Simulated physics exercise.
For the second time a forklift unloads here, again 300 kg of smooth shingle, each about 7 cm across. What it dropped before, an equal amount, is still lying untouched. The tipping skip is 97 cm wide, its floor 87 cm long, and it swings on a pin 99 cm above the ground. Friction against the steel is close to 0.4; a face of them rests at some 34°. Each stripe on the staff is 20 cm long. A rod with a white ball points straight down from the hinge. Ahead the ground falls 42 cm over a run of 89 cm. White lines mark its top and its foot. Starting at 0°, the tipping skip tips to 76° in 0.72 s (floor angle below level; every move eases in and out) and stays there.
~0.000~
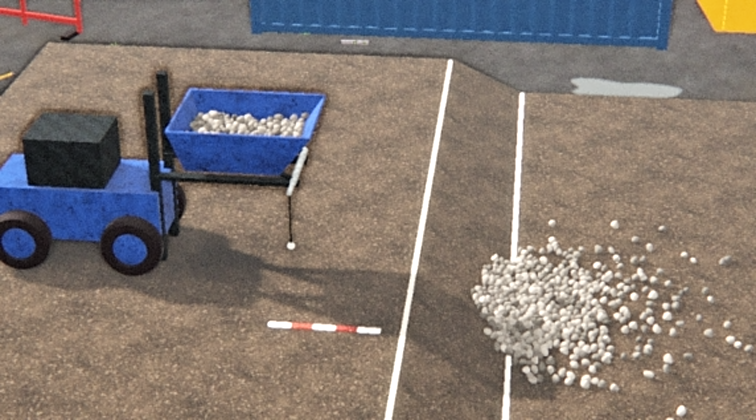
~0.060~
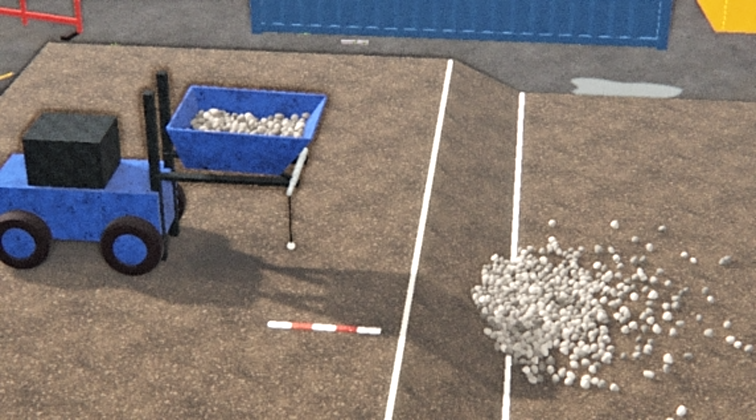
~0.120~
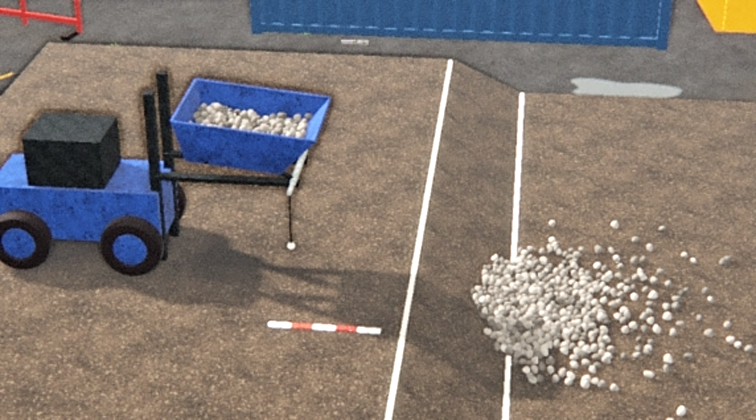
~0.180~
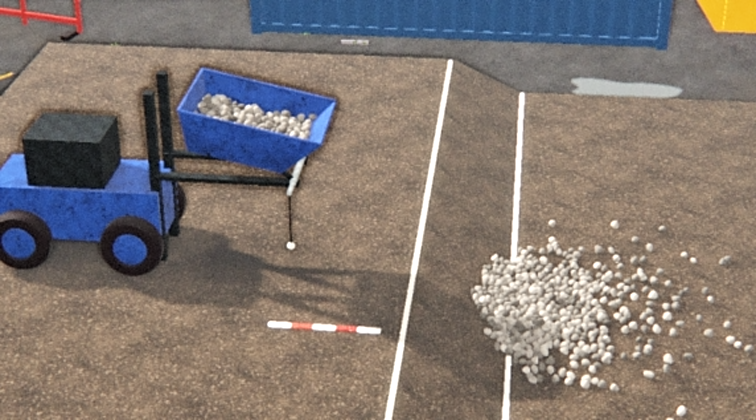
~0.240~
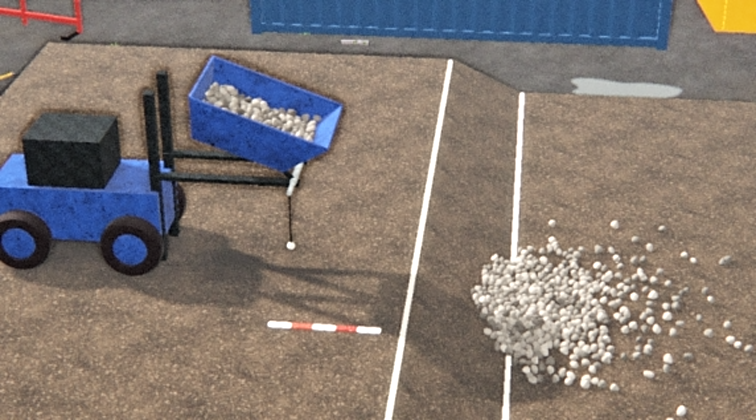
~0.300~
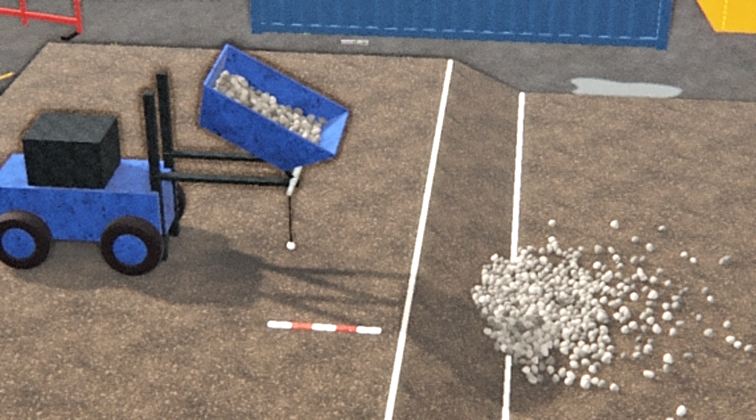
A blue forklift with a black block on its back stands at the left of a brown gravelly yard, seen from above at an angle. It carries a blue skip of pale stones, with white lines, a red-and-white staff and a scattered heap of similar stones to the right. The skip steadily tilts rightward, its left end rising, while the forklift, heap and camera stay still.
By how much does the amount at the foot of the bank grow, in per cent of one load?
Roughly 46 per cent of a load more.
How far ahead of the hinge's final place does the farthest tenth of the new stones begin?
About 260 cm.
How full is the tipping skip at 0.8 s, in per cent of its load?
Roughly 90 per cent is still inside.
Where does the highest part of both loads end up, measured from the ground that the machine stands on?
About 12 cm above it.
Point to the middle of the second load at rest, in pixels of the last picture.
Their middle is at about (497, 294).
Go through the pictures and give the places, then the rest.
In the first frame, the tipping skip is at 0°, its lip at (309, 139); the top of the load is at (232, 120). The earlier load is highest near (484, 291), 24 cm below ground level, 16 % on the top or the slope, 83 % at the foot of the bank.
The second frame shows lip at (311, 140), floor tilted 2°, highest stones at (227, 118); the stones move at 0.5 m/s on average.
In the third frame, the tipping skip is at 6°, its lip at (315, 142); the top of the load is at (220, 112); the stones move at 0.9 m/s on average.
In the fourth frame, the tipping skip is at 12°, its lip at (321, 145); the top of the load is at (216, 103); the stones move at 1.2 m/s on average.
In the fifth frame, the tipping skip is at 20°, its lip at (328, 150); the top of the load is at (219, 93); the stones move at 1.4 m/s on average.
The sixth frame shows lip at (334, 156), floor tilted 29°, highest stones at (228, 83); the stones move at 1.5 m/s on average.
After 0.5 s the floor is at 64°; in per cent of one load, 100 in the tipping skip, 16 on the top or the slope, 83 at the foot of the bank; the foremost stones are at (733, 315).
After 0.8 s the floor is at 76°; in per cent of one load, 92 in the tipping skip, 23 on the top or the slope, 83 at the foot of the bank; the foremost stones are at (733, 315).
After 1.2 s the floor is at 76°; in per cent of one load, 15 in the tipping skip, 100 on the top or the slope, 83 at the foot of the bank; the foremost stones are at (733, 315).
After 3.6 s the floor is at 76°; in per cent of one load, 0 in the tipping skip, 70 on the top or the slope, 130 at the foot of the bank; the foremost stones are at (733, 309). Net gain at the foot of the bank, 46.
